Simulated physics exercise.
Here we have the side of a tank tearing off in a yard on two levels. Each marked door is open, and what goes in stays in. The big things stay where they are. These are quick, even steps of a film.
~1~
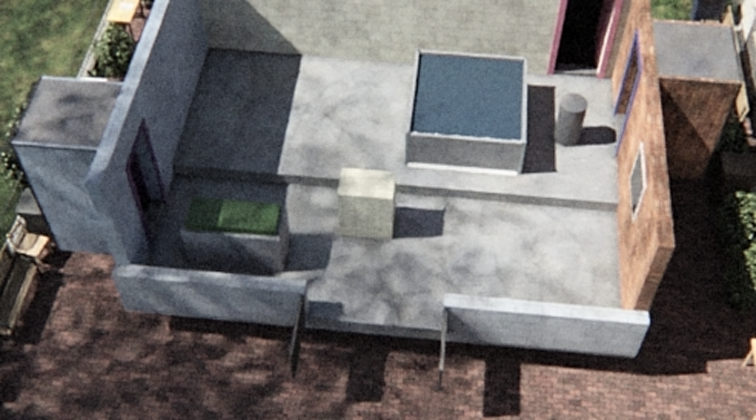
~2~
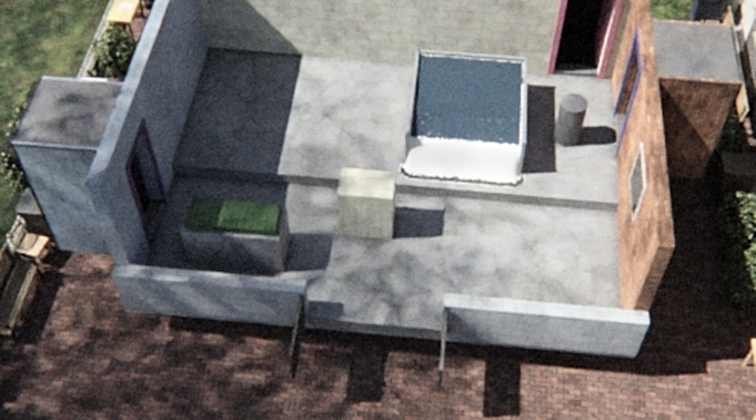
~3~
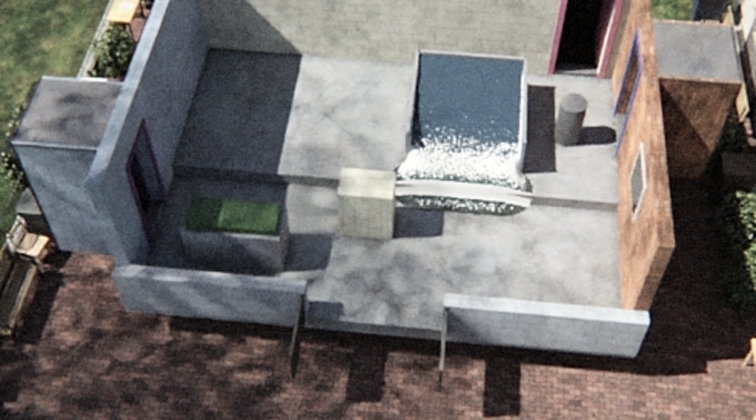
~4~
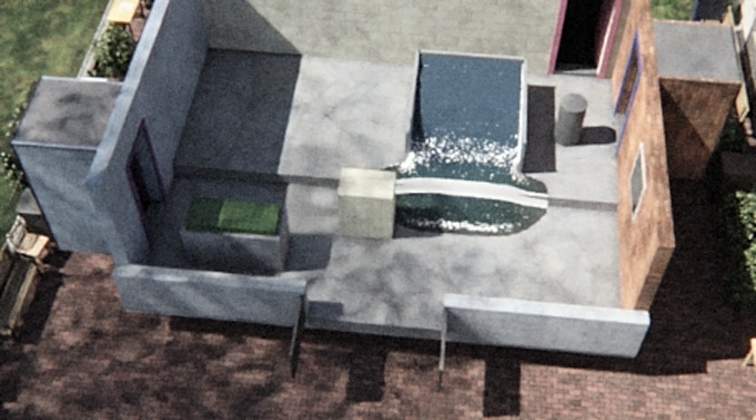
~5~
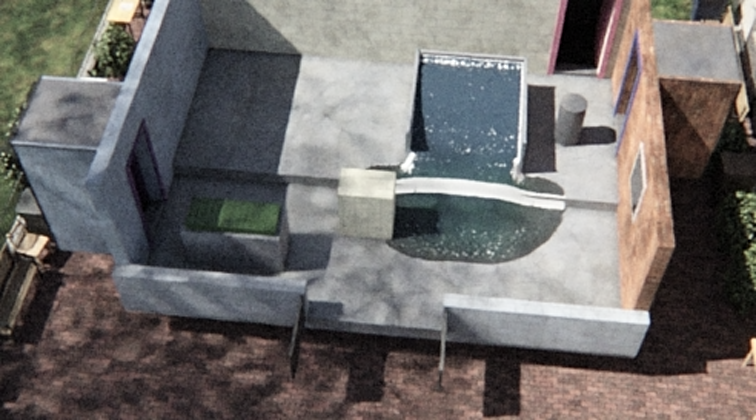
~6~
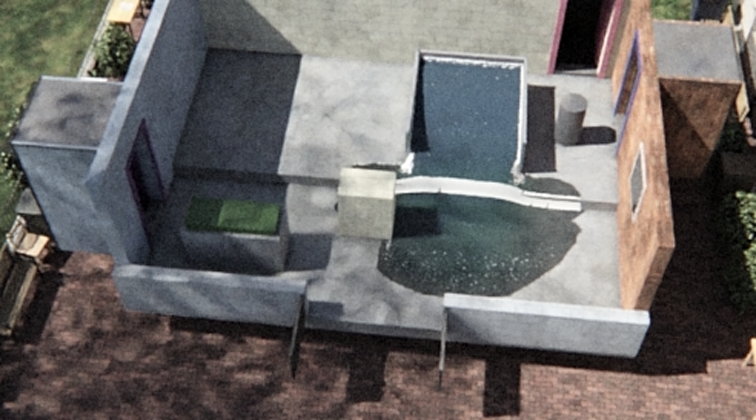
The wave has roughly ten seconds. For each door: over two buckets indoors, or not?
In the end: The blue door admits no more than that; the pink door admits no more than that; the purple door admits no more than that.
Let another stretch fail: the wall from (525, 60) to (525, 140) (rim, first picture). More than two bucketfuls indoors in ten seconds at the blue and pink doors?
In short: Blue goes over; pink passes that mark.
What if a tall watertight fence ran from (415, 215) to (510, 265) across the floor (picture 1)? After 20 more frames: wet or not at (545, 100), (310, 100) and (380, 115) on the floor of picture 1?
As listed: Dry, not flooded, clear.
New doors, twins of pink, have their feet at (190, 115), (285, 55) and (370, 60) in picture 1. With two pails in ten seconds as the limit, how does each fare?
As listed: Keeps below it, stays under, keeps below it.
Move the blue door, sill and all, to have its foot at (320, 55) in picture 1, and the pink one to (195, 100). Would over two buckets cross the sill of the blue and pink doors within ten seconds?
My reading: The blue one stays under, the pink one keeps below it.
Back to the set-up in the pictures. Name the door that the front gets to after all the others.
I say the door marked pink.
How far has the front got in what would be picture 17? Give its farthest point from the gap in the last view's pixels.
Around (216, 196).
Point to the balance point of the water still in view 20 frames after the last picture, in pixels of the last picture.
Roughly at (489, 232).
A moment on, water covers 30 % of the floor; the blue door not reached, the pink door not reached, the purple door not reached.
Next, water covers 35 % of the floor; the blue door not reached, the pink door not reached, the purple door not reached.
Then, water covers 45 % of the floor; the blue door not reached, the pink door not reached, the purple door wet at the sill, nothing in.
Later, water covers 50 % of the floor; the blue door wet at the sill, nothing in, the pink door not reached, the purple door wet at the sill, nothing in.
In the end, water covers 50 % of the floor; the blue door wet at the sill, nothing in, the pink door wet at the sill, nothing in, the purple door wet at the sill, nothing in.
